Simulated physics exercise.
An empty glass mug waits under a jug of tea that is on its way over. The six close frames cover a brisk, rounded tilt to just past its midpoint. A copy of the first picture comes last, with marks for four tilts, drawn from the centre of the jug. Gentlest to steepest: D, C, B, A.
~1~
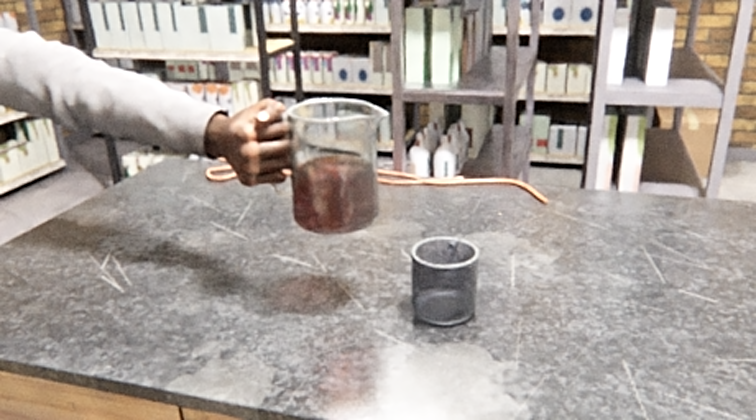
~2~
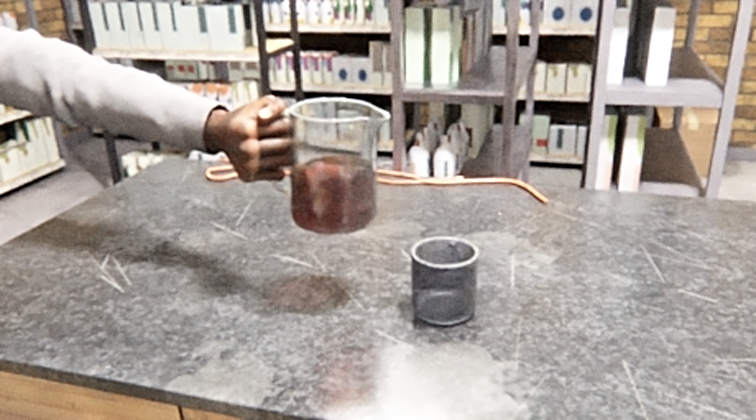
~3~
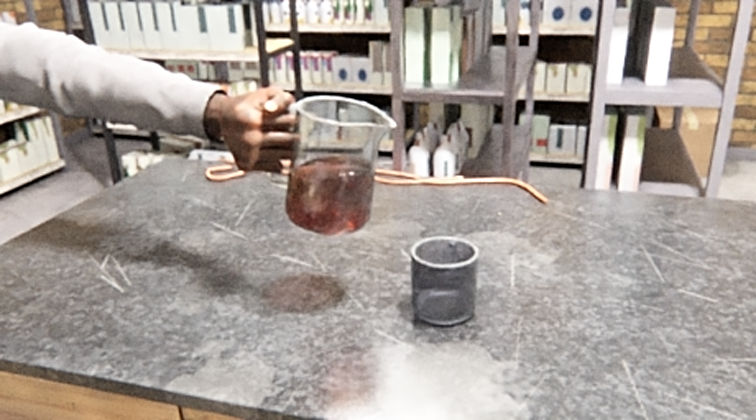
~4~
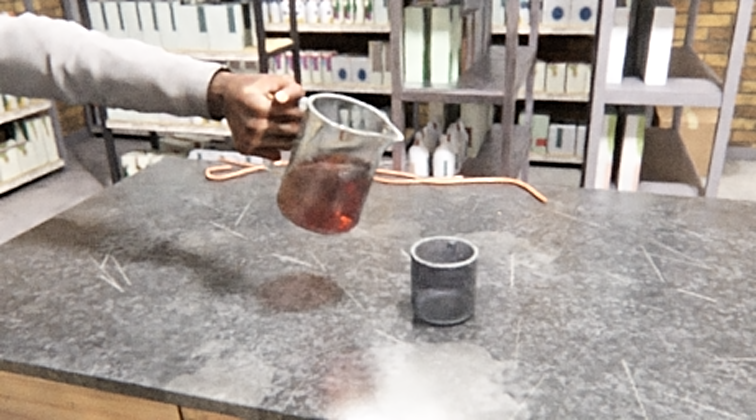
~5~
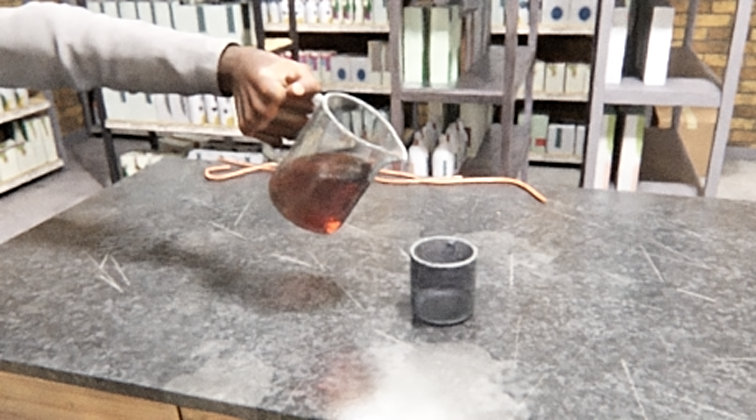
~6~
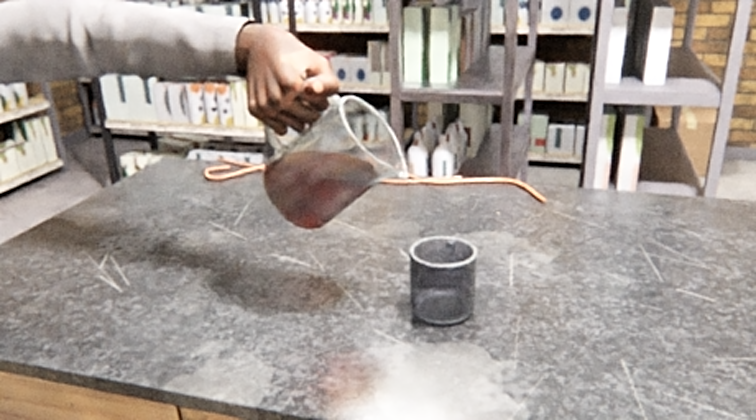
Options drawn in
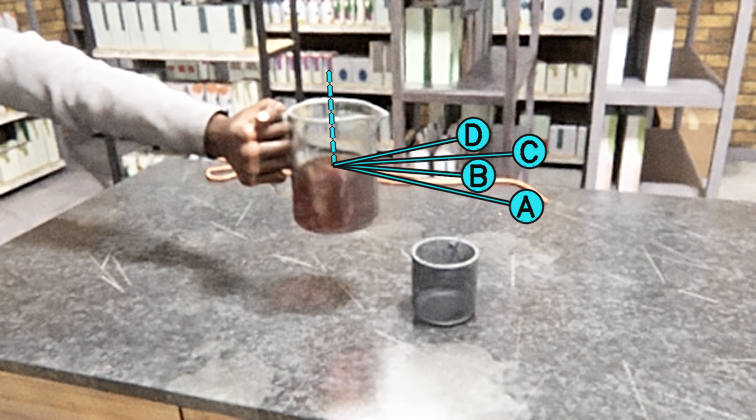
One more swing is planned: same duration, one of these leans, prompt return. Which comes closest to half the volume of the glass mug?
Use tilt D.
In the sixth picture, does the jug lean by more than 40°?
Yes, it does.
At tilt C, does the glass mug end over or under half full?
Over.
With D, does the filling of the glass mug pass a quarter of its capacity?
Yes, clearly.
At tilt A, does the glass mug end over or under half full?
Over.
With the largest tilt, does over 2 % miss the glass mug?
Yes, it does.
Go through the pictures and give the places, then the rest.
Upright, lip at (385, 115); rim of the glass mug round (445, 251); nothing has left yet, in the first picture.
Tipped about 3°, lip at (387, 117); nothing has left yet, in the second picture.
Tipped about 10°, lip at (393, 125); nothing has left yet, in the third picture.
Tipped about 21°, lip at (400, 139); nothing has left yet, in the fourth picture.
Tipped about 35°, lip at (405, 157); nothing has left yet, in the fifth picture.
Tipped about 50°, lip at (406, 176); nothing has left yet, in the sixth picture.
In cyan, A at (509, 203); B at (461, 175); C at (512, 153); D at (457, 139).
With A, the glass mug ends with about 81 % of what it can hold; 26 % of the tea is spilt.
With B, the glass mug ends with about 86 % of what it can hold; 8 % of the tea is spilt.
With C, the glass mug ends with about 69 % of what it can hold; 4 % of the tea is spilt.
With D, the glass mug ends with about 49 % of what it can hold.
